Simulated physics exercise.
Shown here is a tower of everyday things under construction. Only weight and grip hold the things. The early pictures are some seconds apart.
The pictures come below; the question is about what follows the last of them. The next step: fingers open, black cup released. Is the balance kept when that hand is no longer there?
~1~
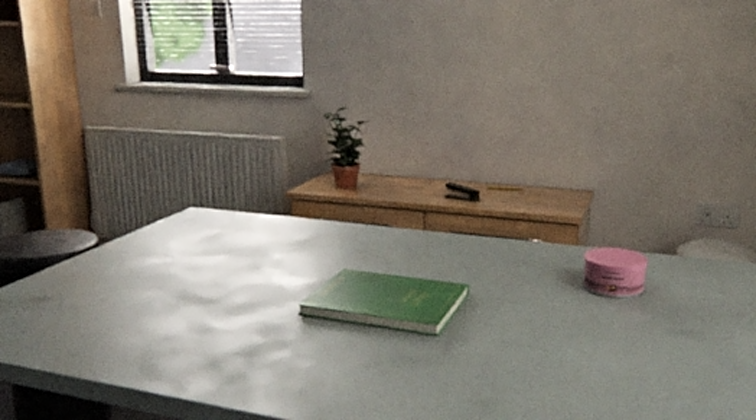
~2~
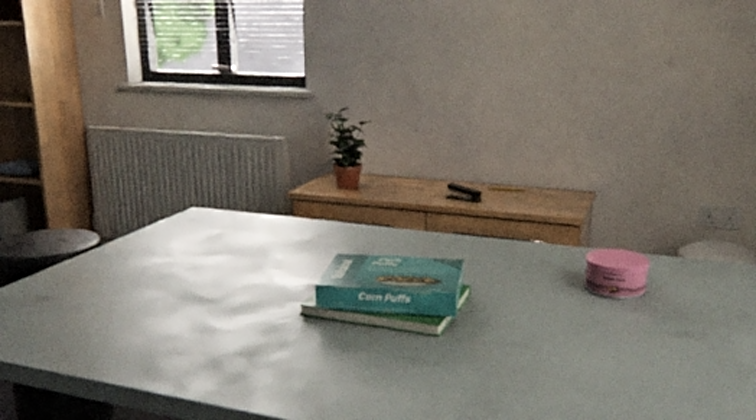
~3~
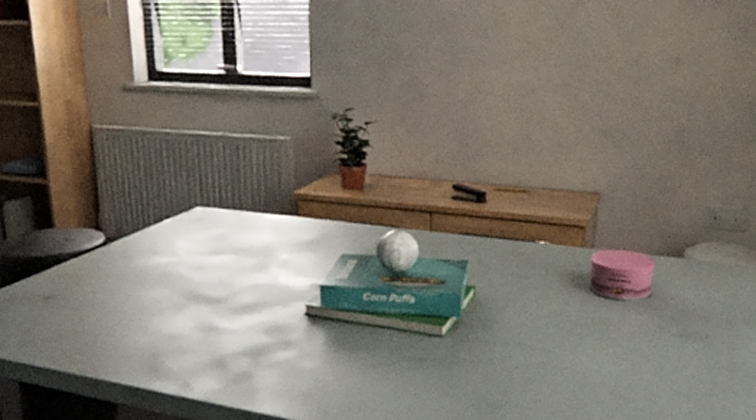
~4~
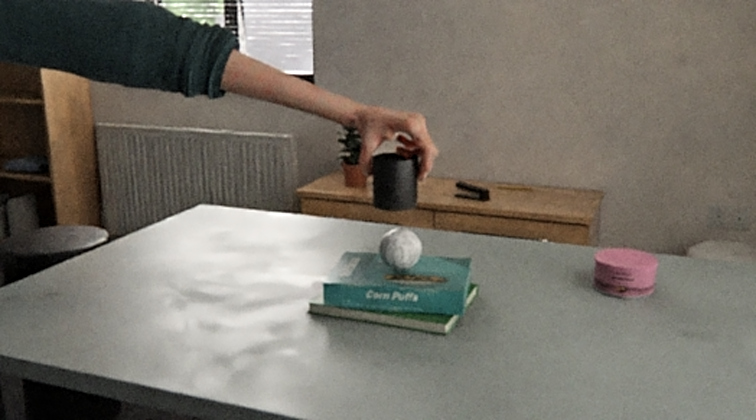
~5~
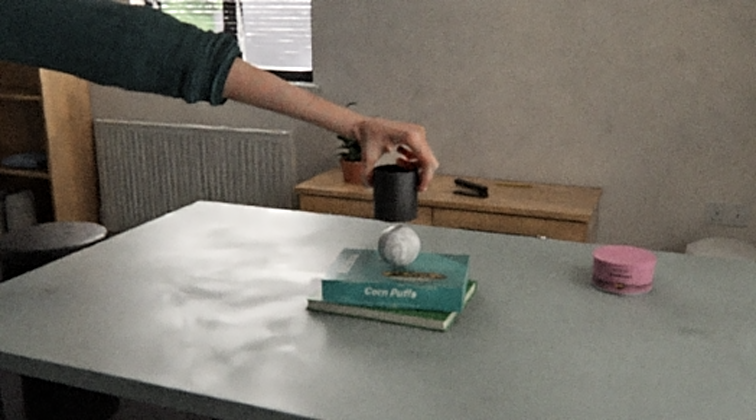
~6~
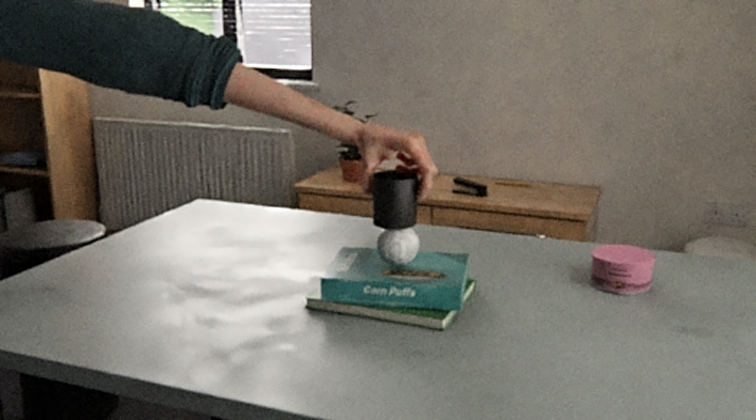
No, the pile does not stay together.
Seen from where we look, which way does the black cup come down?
That would be the viewer's left.
Then, 0.50 s after the last picture, black cup now fallen.
Then, 0.80 s after the last picture, nothing new.
At rest, fallen, black cup; the other 4 in place. Seen from the same camera at the end, black cup near (288, 262). The pile gives way.
